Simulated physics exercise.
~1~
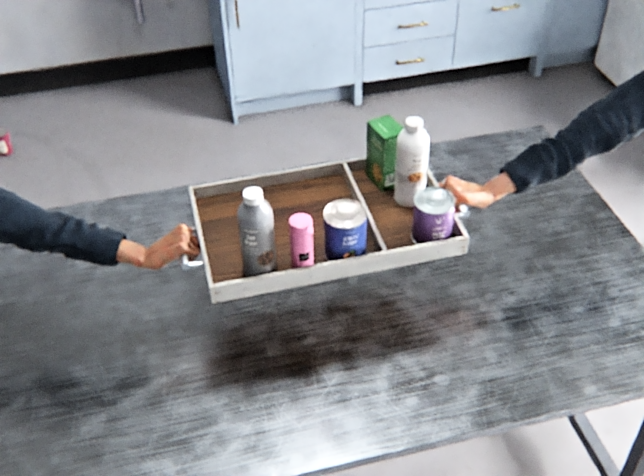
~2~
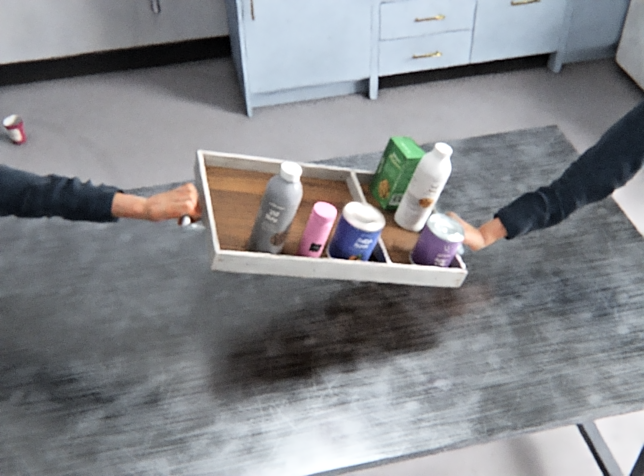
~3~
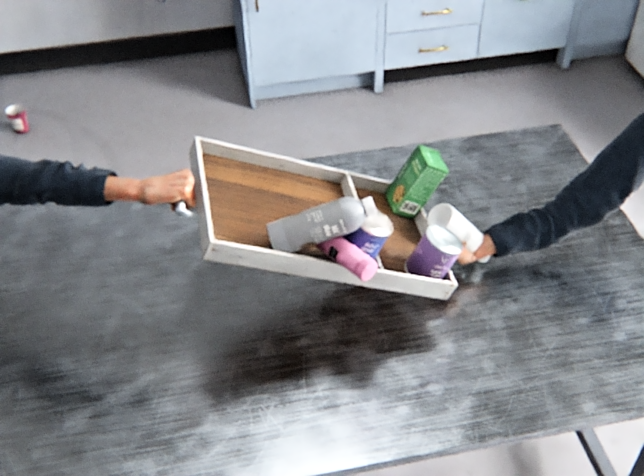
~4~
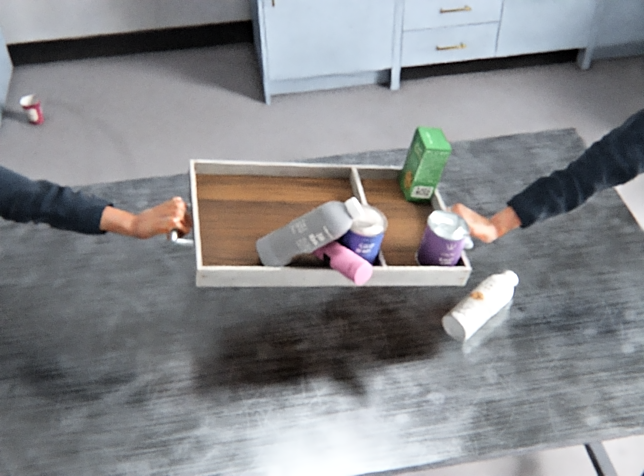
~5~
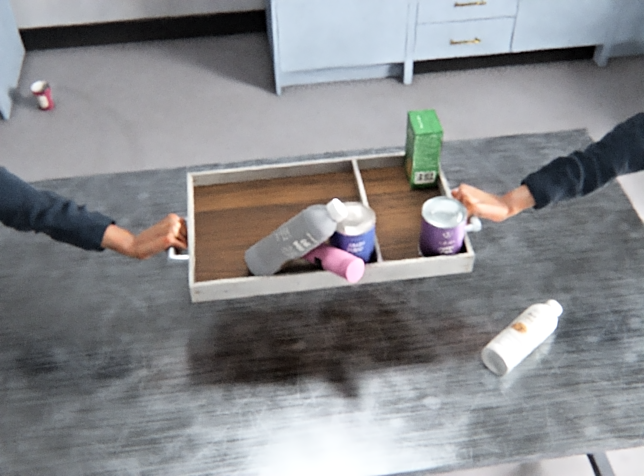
Two hands tilt a tray rightward and level it, toppling three bottles, one onto the table.
